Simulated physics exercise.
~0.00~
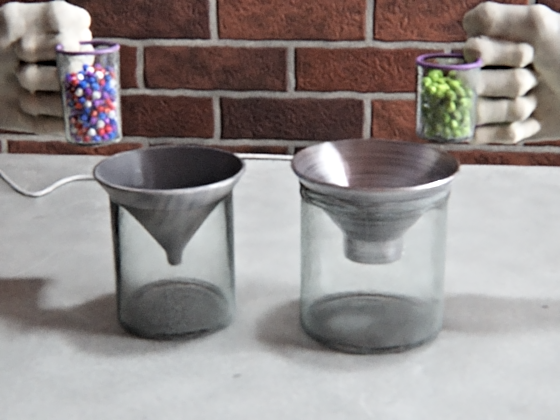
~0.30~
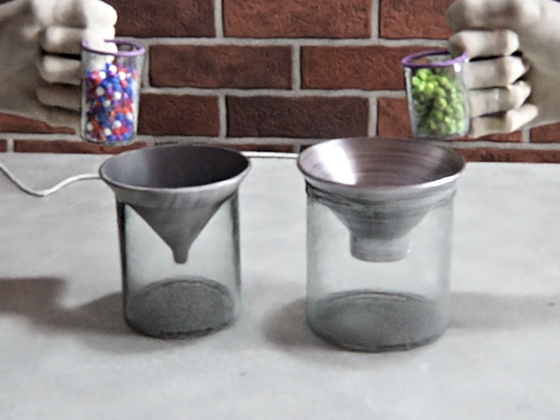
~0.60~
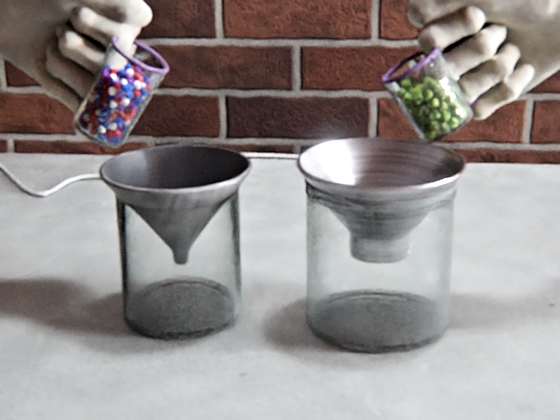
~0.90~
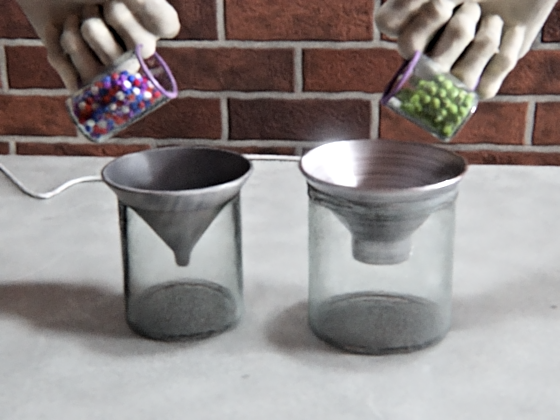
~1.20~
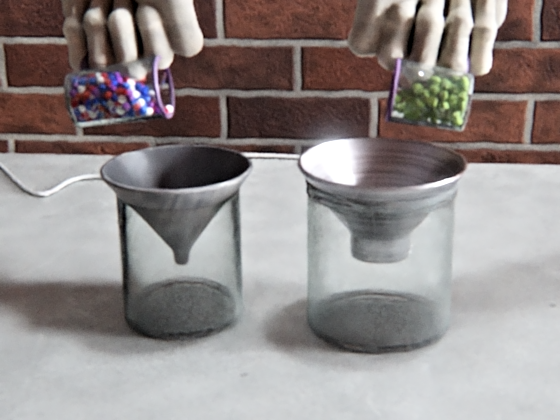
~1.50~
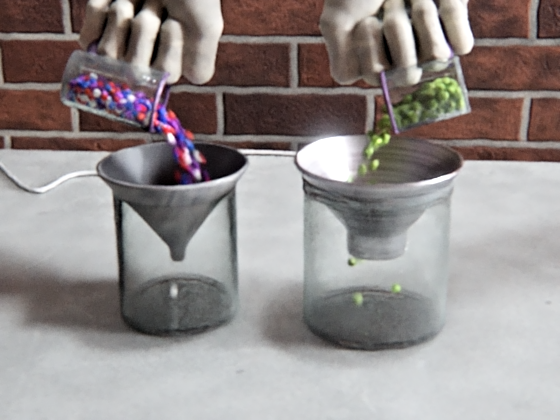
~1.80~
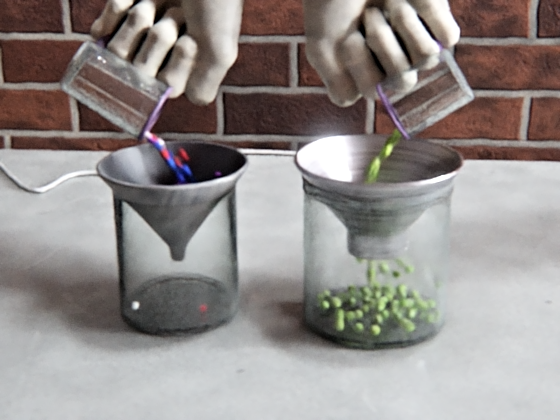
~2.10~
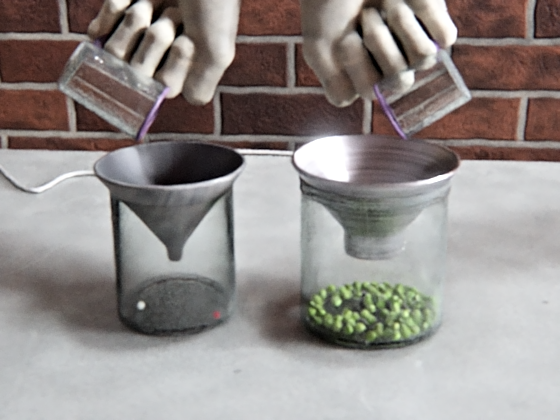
In this clip, two pale, skeletal-looking hands tip a cup of red, blue and white pieces and a cup of green pieces into funnels on glass jars; the green ones collect in the right jar, while only a couple reach the left jar, the rest staying in its funnel.
